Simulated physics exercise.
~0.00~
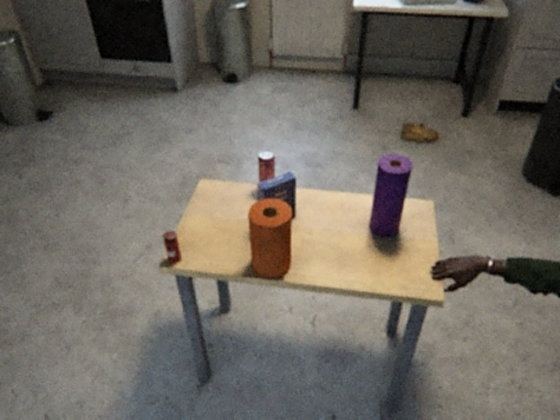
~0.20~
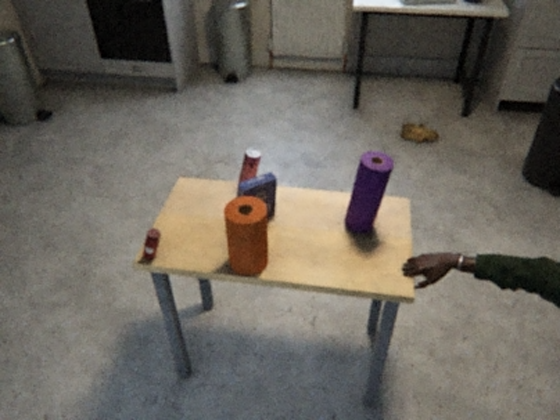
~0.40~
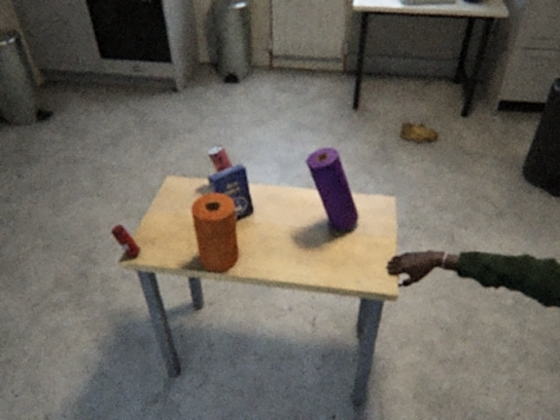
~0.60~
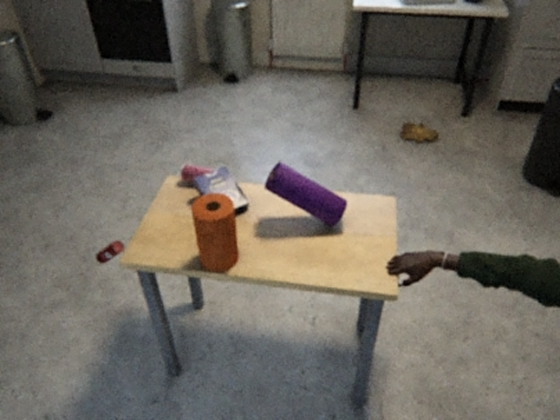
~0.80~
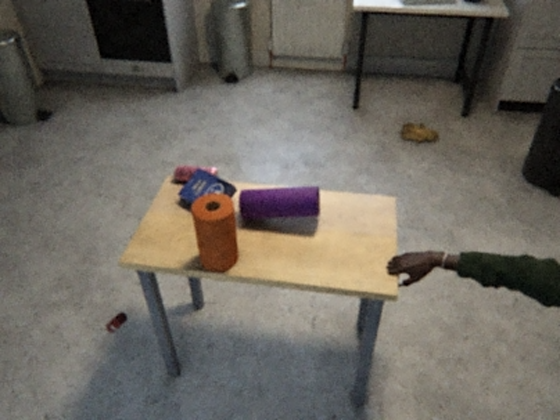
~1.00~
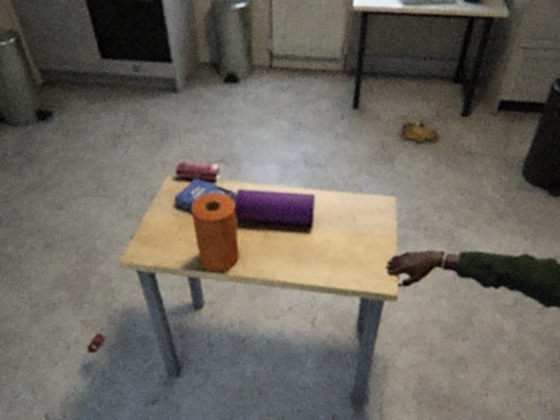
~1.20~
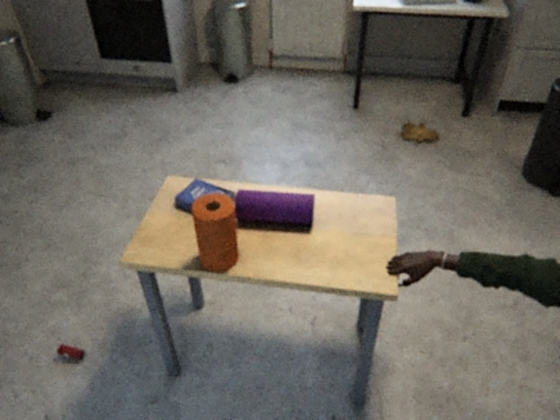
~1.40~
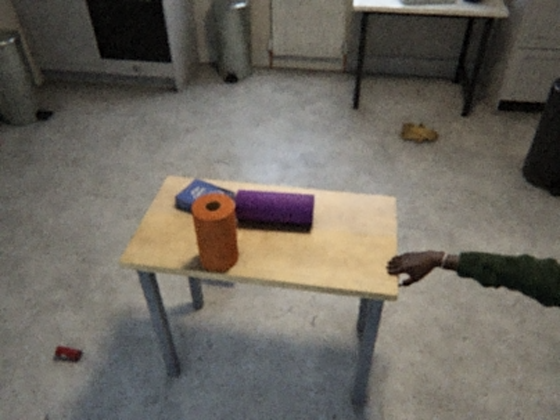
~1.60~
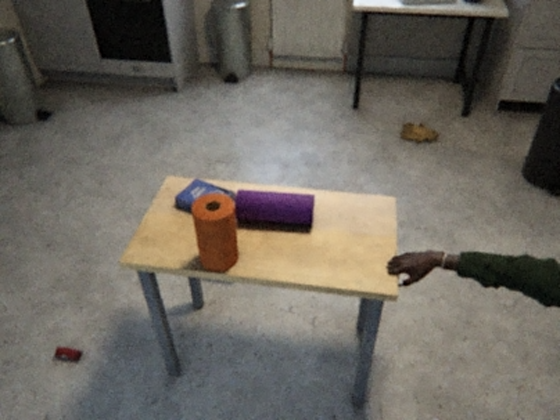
The footage shows a hand at the right edge of a small table as it slides left and stops, toppling a purple roll, blue packet and pink can; a red shaker falls to the floor, the can rolls off, and the orange roll stays upright.
